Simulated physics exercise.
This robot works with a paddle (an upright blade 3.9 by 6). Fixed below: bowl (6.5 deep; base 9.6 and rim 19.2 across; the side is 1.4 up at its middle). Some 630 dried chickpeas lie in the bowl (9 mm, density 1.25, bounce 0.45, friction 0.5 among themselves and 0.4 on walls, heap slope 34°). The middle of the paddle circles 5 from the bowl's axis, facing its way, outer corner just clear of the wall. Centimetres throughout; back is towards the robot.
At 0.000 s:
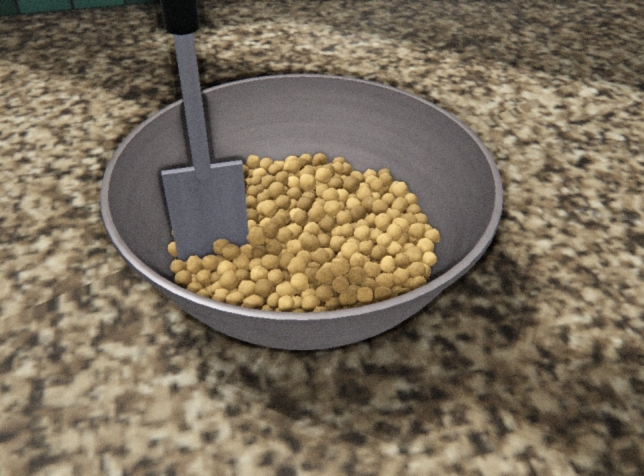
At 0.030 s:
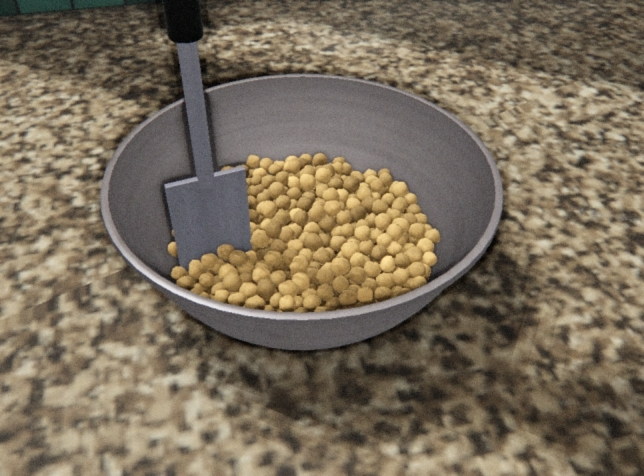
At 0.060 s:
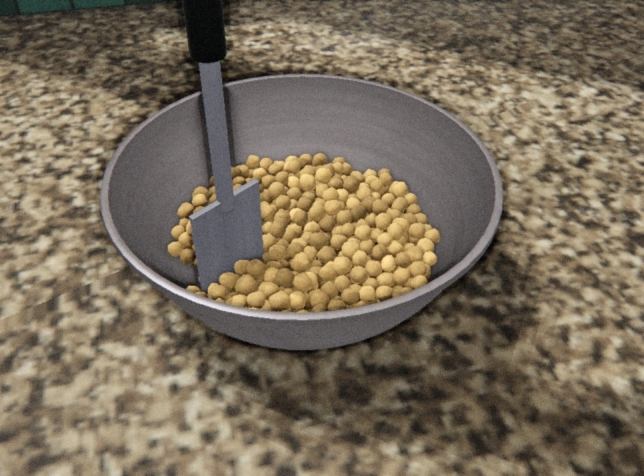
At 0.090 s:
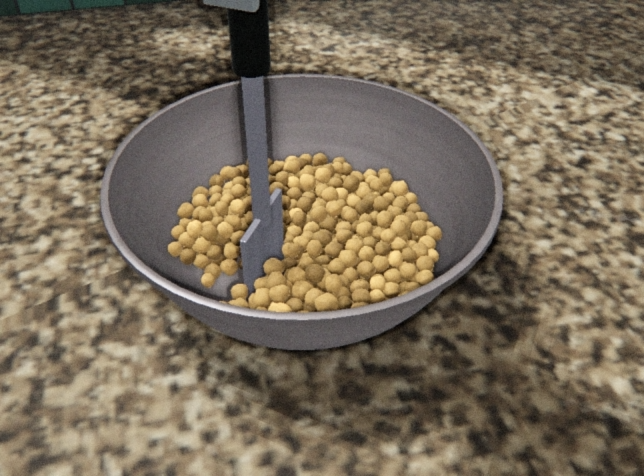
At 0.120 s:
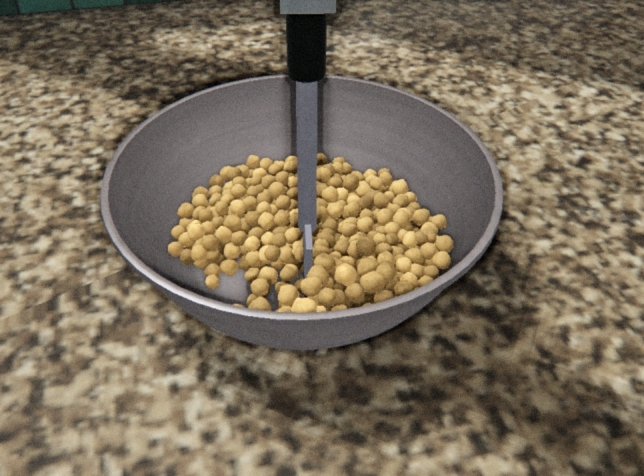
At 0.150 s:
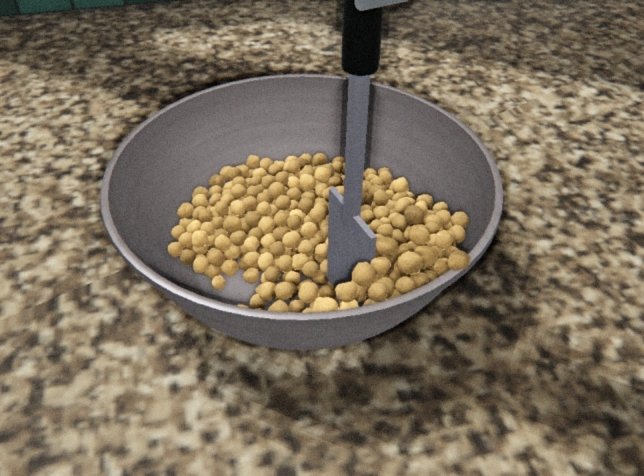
In a grey bowl on a speckled counter, a paddle sweeps rightward through dried chickpeas, turning.
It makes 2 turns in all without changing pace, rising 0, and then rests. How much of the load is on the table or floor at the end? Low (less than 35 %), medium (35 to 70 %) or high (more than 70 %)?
Share on the table or floor: Low (less than 35 %).
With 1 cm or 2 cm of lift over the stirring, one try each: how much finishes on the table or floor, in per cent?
About 15 and 10 per cent.
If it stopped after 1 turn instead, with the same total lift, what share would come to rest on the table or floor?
In that case some 15 per cent.
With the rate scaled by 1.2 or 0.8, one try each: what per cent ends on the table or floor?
Some 35 and 15 per cent.
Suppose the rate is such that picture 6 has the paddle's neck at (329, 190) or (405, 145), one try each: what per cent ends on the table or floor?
About 15 and 45 per cent.
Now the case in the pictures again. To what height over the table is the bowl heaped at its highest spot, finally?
Roughly 5.5 cm.
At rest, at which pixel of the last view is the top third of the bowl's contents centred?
At about (263, 275).
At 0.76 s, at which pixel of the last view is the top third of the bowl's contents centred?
At about (367, 150).
By 0.45 s, 343° round, highest piece 8 above the table; 545 in the bowl, 55 on the table or floor, 28 in flight or on the tool.
By 0.76 s, 224° round, highest piece 9 above the table; 493 in the bowl, 124 on the table or floor, 11 in flight or on the tool.
By 1.11 s, 0° round, highest piece 5 above the table; 477 in the bowl, 151 on the table or floor.
By 1.81 s, 0° round, highest piece 5 above the table; 477 in the bowl, 151 on the table or floor.
Final count, 477 in the bowl, 151 on the table or floor. That is 24 % on the table or floor.
